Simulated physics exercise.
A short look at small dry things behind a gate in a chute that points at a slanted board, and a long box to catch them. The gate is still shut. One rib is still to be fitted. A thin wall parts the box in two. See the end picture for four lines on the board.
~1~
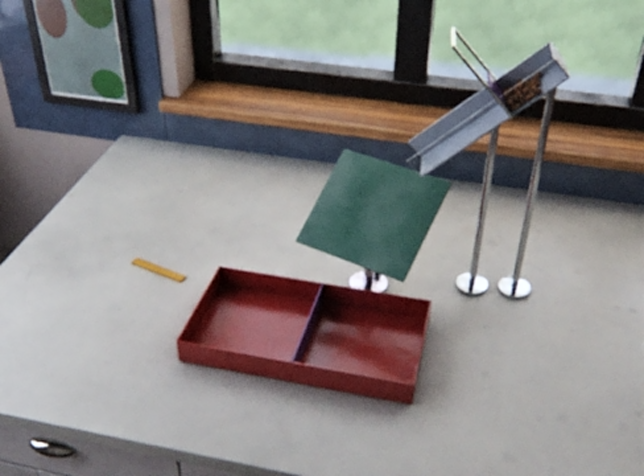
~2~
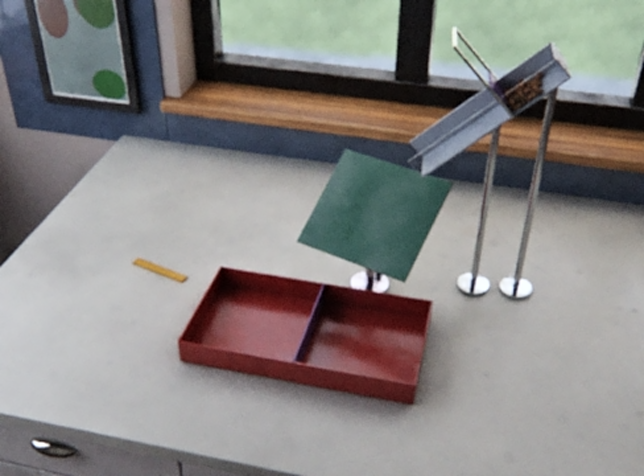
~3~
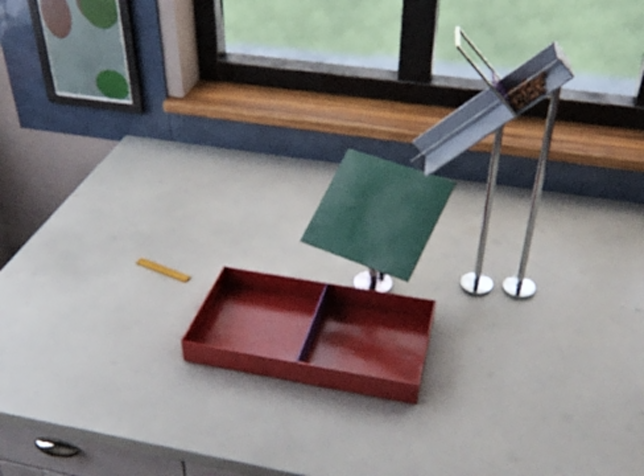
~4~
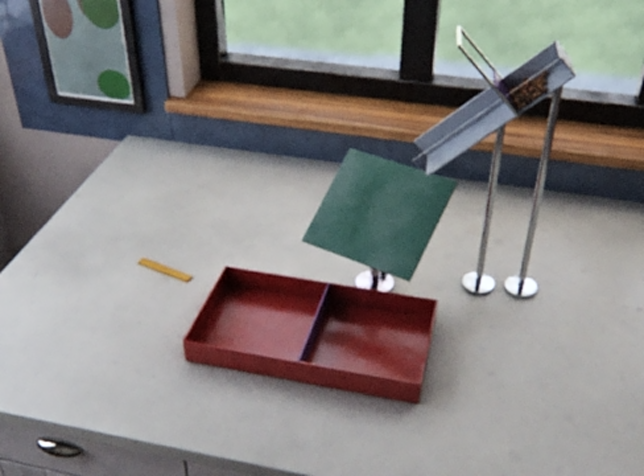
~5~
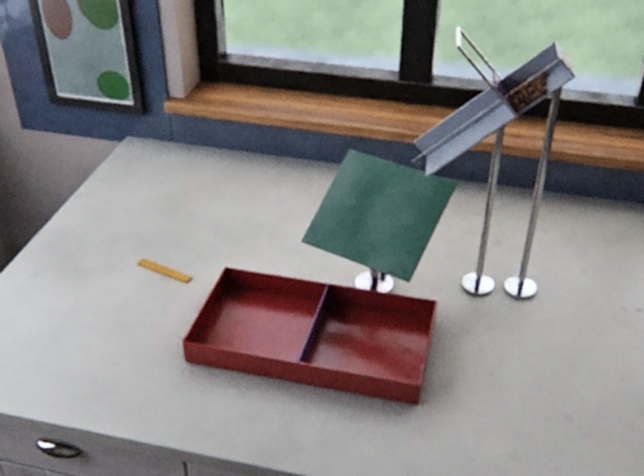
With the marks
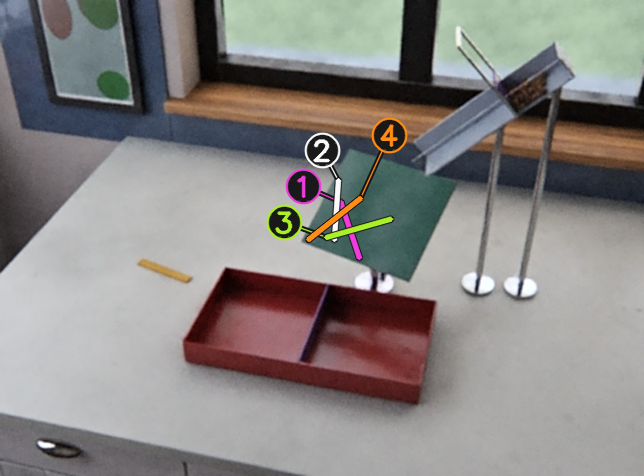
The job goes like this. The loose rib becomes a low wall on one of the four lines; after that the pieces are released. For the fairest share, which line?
Line 2 does it best.
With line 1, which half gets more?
Right.
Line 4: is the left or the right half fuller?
The left half.
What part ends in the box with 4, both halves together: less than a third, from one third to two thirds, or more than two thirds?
Line 4 gives more than two thirds.
On the marked copy, line 1 from (340, 202) to (359, 257); line 2 from (338, 180) to (334, 239); line 3 from (390, 219) to (326, 237); line 4 from (360, 198) to (308, 239).
With 1, of what is caught, a stray few in the left half, nearly all in the right.
With 2, of what is caught, about a third in the left half, about two thirds in the right.
With 3, of what is caught, all in the left half, none in the right.
With 4, of what is caught, most in the left half, a small part in the right.
